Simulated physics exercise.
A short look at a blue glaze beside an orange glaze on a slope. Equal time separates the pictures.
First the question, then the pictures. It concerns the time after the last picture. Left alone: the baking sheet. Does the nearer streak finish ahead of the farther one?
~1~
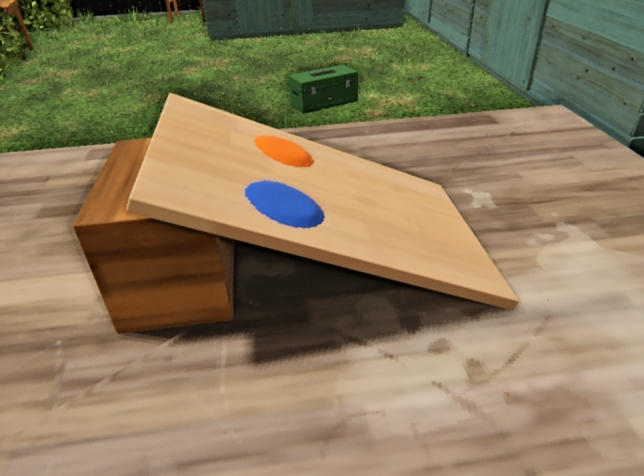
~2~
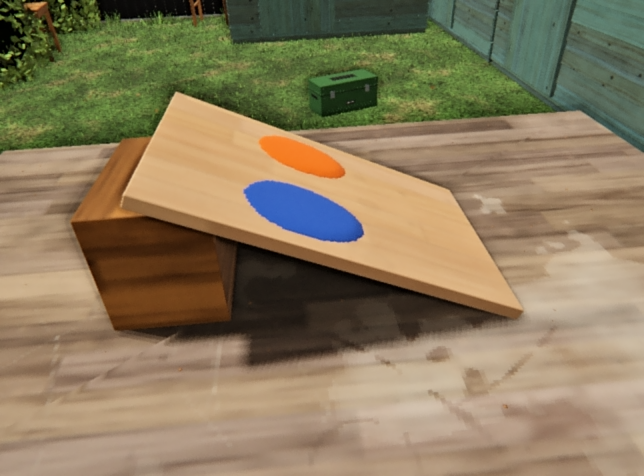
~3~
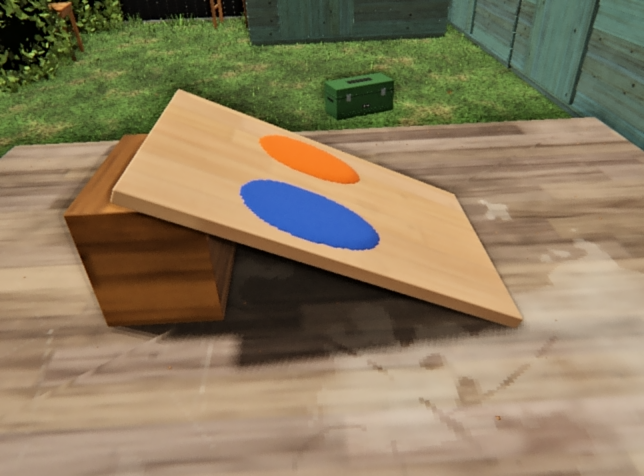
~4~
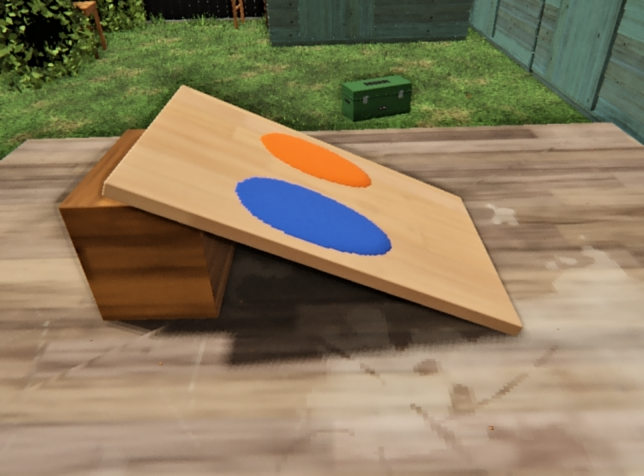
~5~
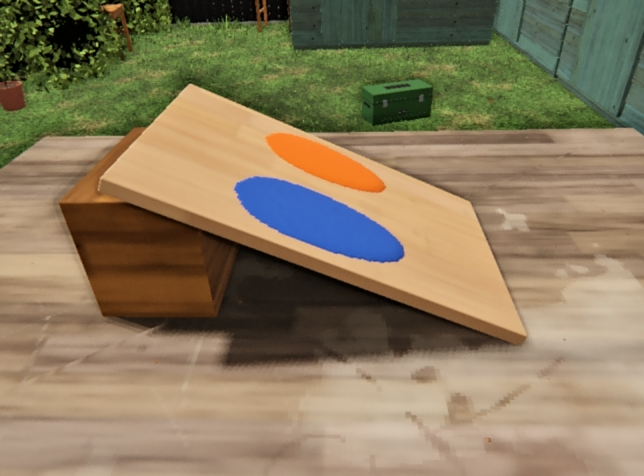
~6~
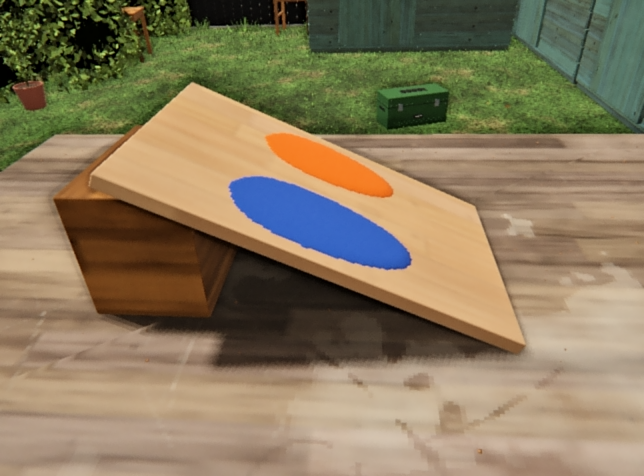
Yes.
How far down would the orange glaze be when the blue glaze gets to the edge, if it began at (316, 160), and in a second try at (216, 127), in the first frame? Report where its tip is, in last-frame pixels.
With the first start it ends up close to (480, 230), and with the second at (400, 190).
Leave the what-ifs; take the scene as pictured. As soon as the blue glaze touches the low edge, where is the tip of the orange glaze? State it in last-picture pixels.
Front at roughly (458, 218) (pixels, last frame).
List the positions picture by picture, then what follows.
Tip of the blue glaze half way down; tip of the orange glaze (303, 156) half way down, in the first frame.
Tip of the blue glaze (353, 224) half way down; tip of the orange glaze half way down, in the second frame.
Tip of the blue glaze half way down; tip of the orange glaze (350, 173) half way down, in the third frame.
Tip of the blue glaze (383, 239) three quarters of the way down; tip of the orange glaze three quarters of the way down, in the fourth frame.
Tip of the blue glaze three quarters of the way down; tip of the orange glaze (378, 182) three quarters of the way down, in the fifth frame.
Tip of the blue glaze (400, 252) three quarters of the way down; tip of the orange glaze three quarters of the way down, in the sixth frame.
Shortly, the blue glaze is three quarters of the way down; the orange glaze is three quarters of the way down.
Then, the blue glaze is close to the edge; the orange glaze is three quarters of the way down.
At the finish, the blue glaze is at the low edge; the orange glaze is close to the edge.
